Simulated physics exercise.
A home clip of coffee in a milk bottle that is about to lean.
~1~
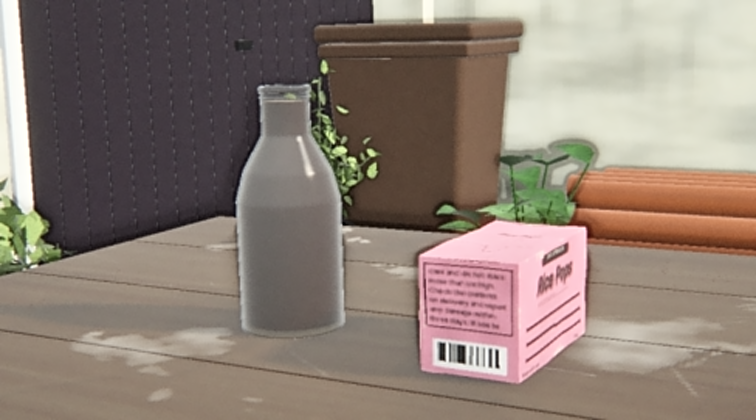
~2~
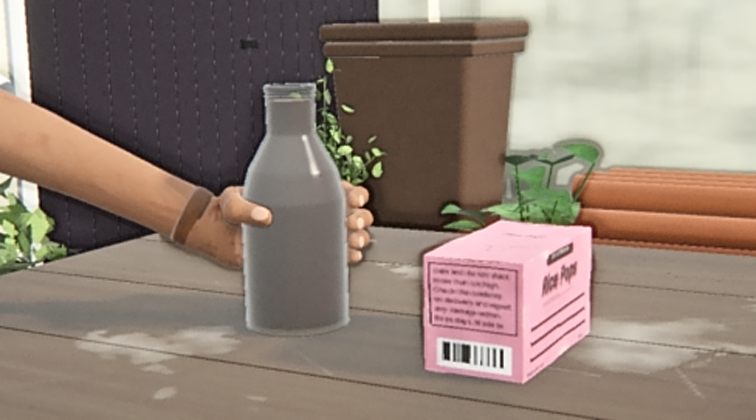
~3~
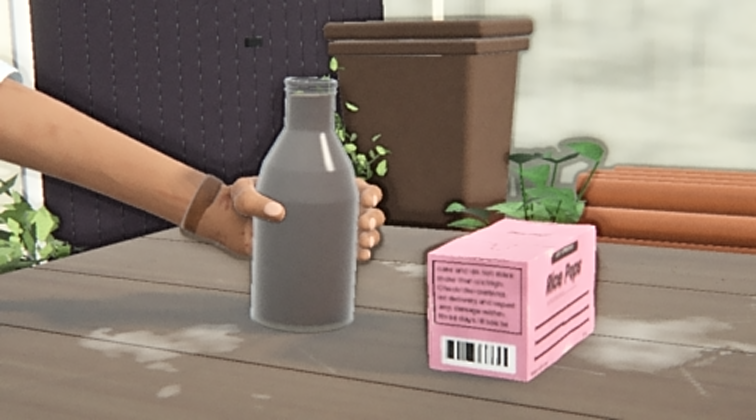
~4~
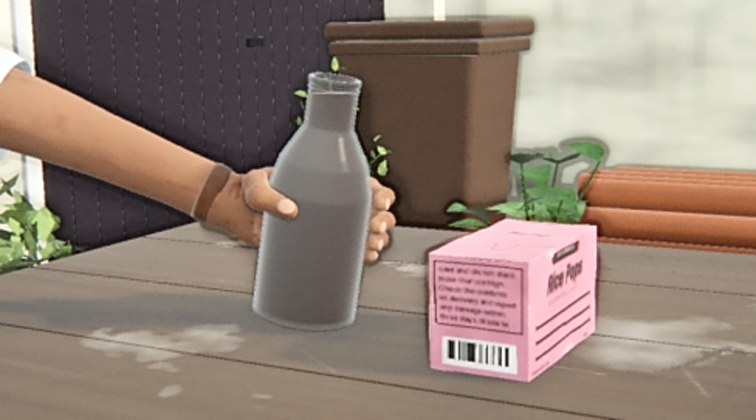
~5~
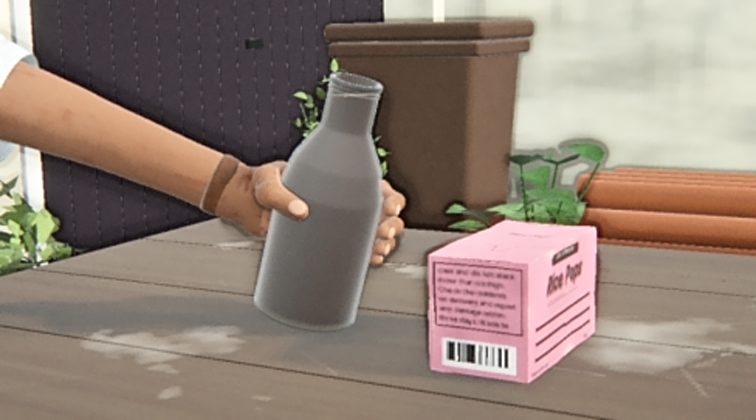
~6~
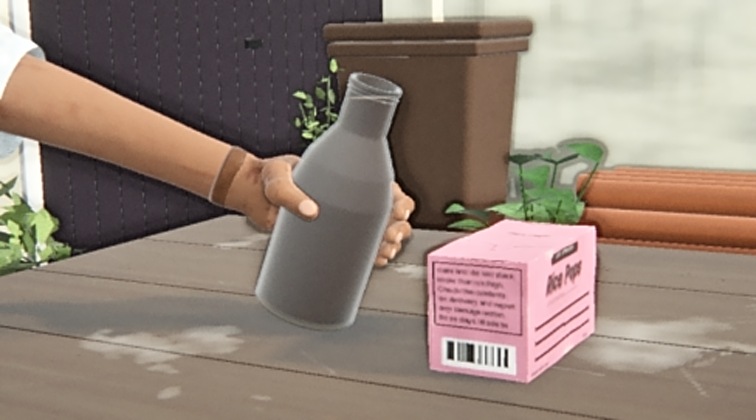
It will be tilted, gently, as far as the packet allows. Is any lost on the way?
It loses some.
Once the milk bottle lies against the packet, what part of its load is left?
About 100 per cent.
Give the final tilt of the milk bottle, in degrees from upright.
At 55° or so.
Shortly, the milk bottle leans by about 35°; none is lost.
Then, the milk bottle leans by about 50°; it has lost some; all of the coffee is inside.
At the finish, the milk bottle leans by about 55°, against the packet; it has lost some; nearly all of the coffee is inside.
